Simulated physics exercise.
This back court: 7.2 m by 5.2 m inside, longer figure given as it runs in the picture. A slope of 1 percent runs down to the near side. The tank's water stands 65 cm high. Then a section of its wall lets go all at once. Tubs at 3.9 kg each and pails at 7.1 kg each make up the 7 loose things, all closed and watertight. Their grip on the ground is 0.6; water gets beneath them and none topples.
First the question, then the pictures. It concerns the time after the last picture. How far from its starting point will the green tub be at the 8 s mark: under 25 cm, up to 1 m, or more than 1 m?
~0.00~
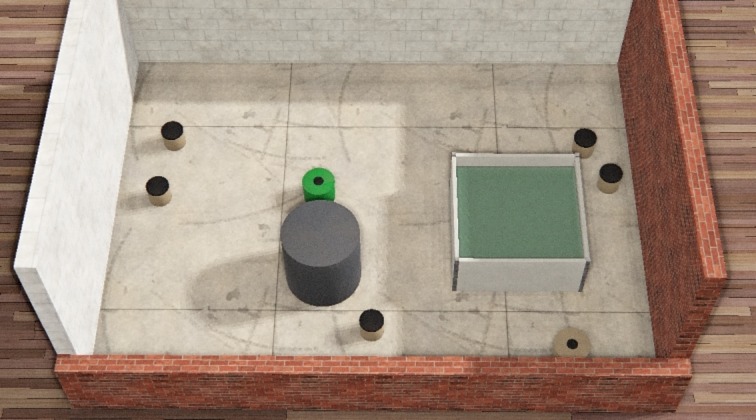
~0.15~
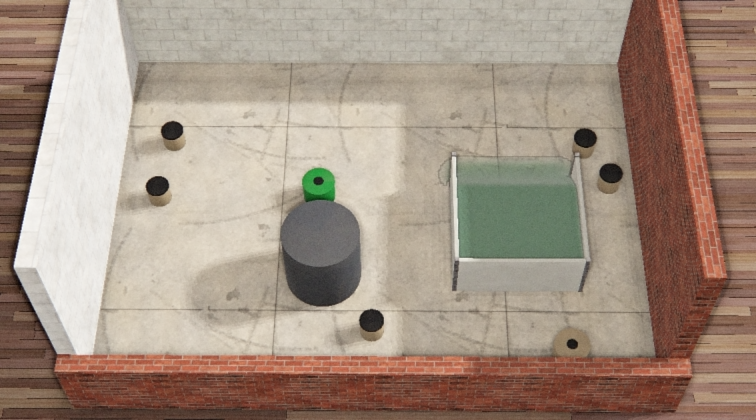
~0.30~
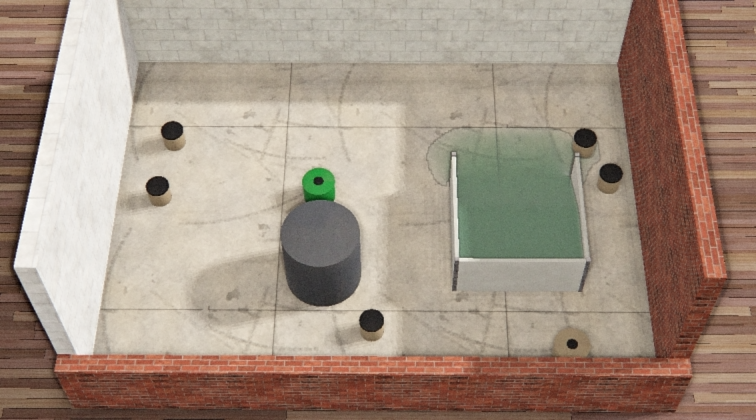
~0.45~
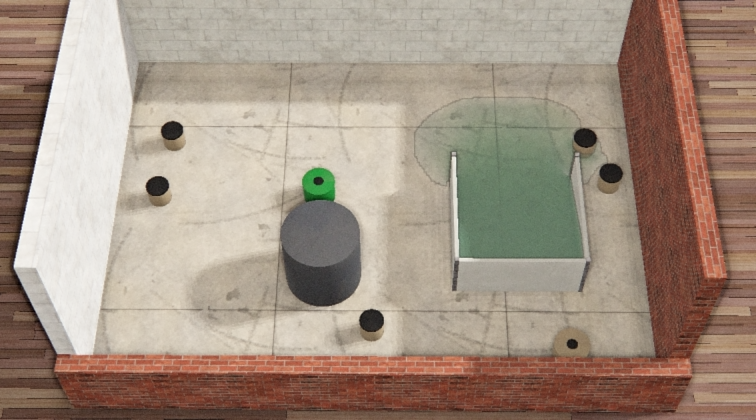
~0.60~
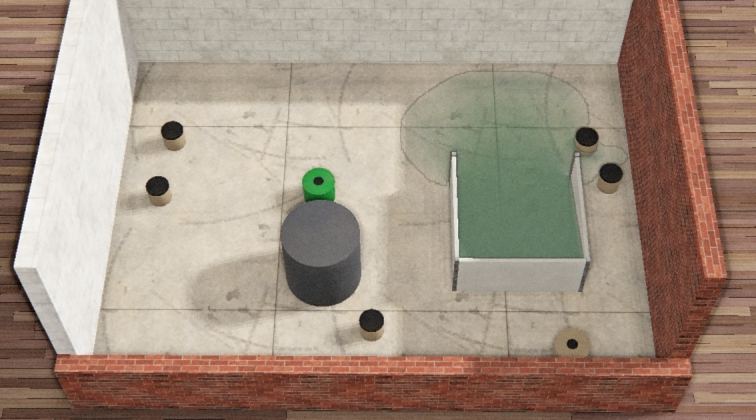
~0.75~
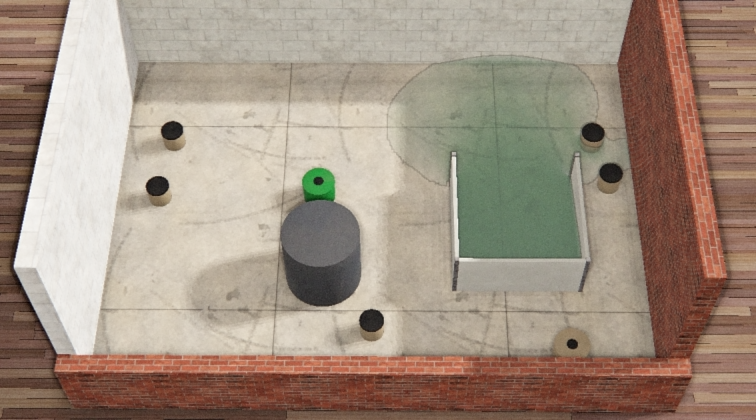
It will be more than 1 m from its start.
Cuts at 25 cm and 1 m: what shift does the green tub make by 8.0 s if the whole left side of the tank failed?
From there, the green tub gets swept far.
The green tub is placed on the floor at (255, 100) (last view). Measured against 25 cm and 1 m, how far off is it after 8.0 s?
Short answer: It drifts a great distance.
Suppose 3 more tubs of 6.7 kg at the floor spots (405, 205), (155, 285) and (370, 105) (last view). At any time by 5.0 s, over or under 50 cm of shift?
First within, then within, then beyond.
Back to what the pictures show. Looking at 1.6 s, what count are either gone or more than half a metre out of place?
Count: 1.
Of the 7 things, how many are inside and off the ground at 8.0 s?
Total: 2.
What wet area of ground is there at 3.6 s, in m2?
22 m2.
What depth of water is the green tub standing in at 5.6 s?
Roughly 4 cm deep.
After 1.6 s the green tub is near (319, 181), 0.0 m from its start, aground; 0 afloat.
After 3.6 s the green tub is near (319, 181), 0.0 m from its start, aground; 1 afloat.
After 5.6 s the green tub is near (288, 217), 0.7 m from its start, afloat; 3 afloat.
After 8.0 s the green tub is near (224, 305), 2.2 m from its start, afloat; 2 afloat.
